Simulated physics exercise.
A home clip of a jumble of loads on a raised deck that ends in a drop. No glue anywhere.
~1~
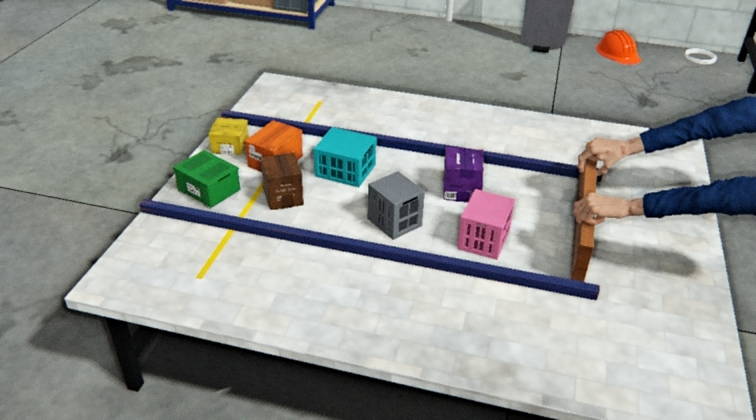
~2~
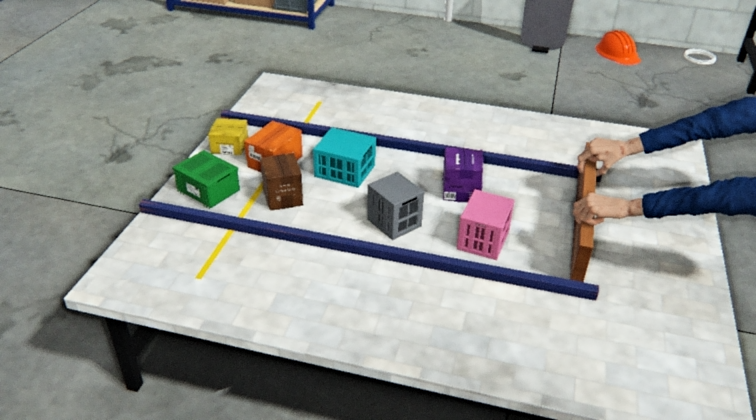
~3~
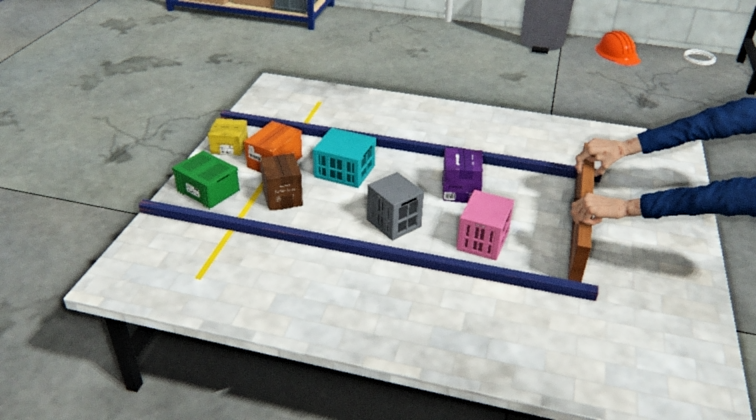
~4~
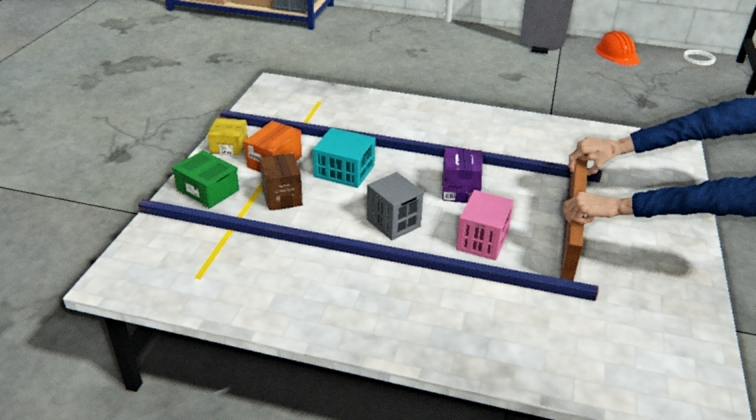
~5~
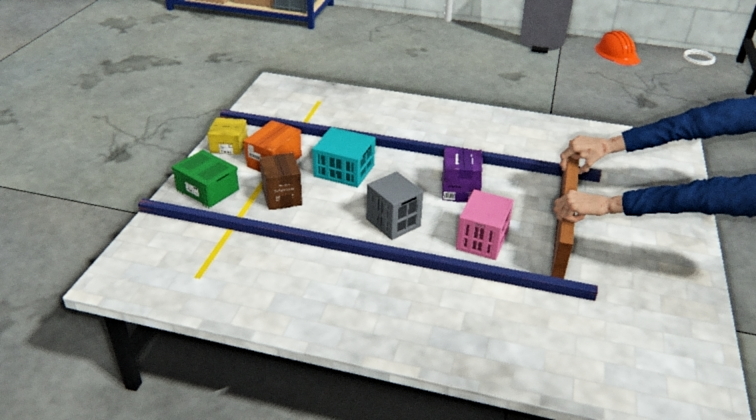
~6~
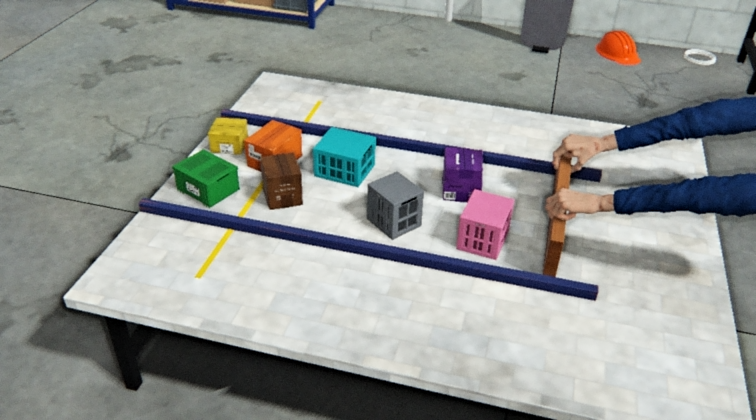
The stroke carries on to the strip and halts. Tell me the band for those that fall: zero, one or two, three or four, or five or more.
The number that fall off is three or four.
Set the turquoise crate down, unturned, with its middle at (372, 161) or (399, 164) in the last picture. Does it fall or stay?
The turquoise crate stays on; holds on.
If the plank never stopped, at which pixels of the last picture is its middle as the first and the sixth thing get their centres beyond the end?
At (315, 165) for the first, at (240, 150) for the sixth.
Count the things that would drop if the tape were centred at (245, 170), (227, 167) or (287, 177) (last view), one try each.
The counts: 4, 6 and 2.
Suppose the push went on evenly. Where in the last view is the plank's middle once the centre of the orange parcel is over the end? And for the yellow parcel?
Near (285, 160) and (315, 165).
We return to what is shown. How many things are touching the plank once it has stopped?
2 of them.
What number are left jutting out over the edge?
The number is 0.
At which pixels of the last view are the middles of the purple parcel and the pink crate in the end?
Near (264, 140) and (234, 180).
Soon after, none off yet; yellow parcel at rest near (229, 136); green tote at rest near (207, 178); orange parcel at rest near (274, 148).
Then, none off yet; yellow parcel at rest near (229, 136); green tote at rest near (207, 178); orange parcel moved a little near (267, 148).
At rest, the number that fall off is three or four; fallen, brown parcel, orange parcel, green tote and yellow parcel.
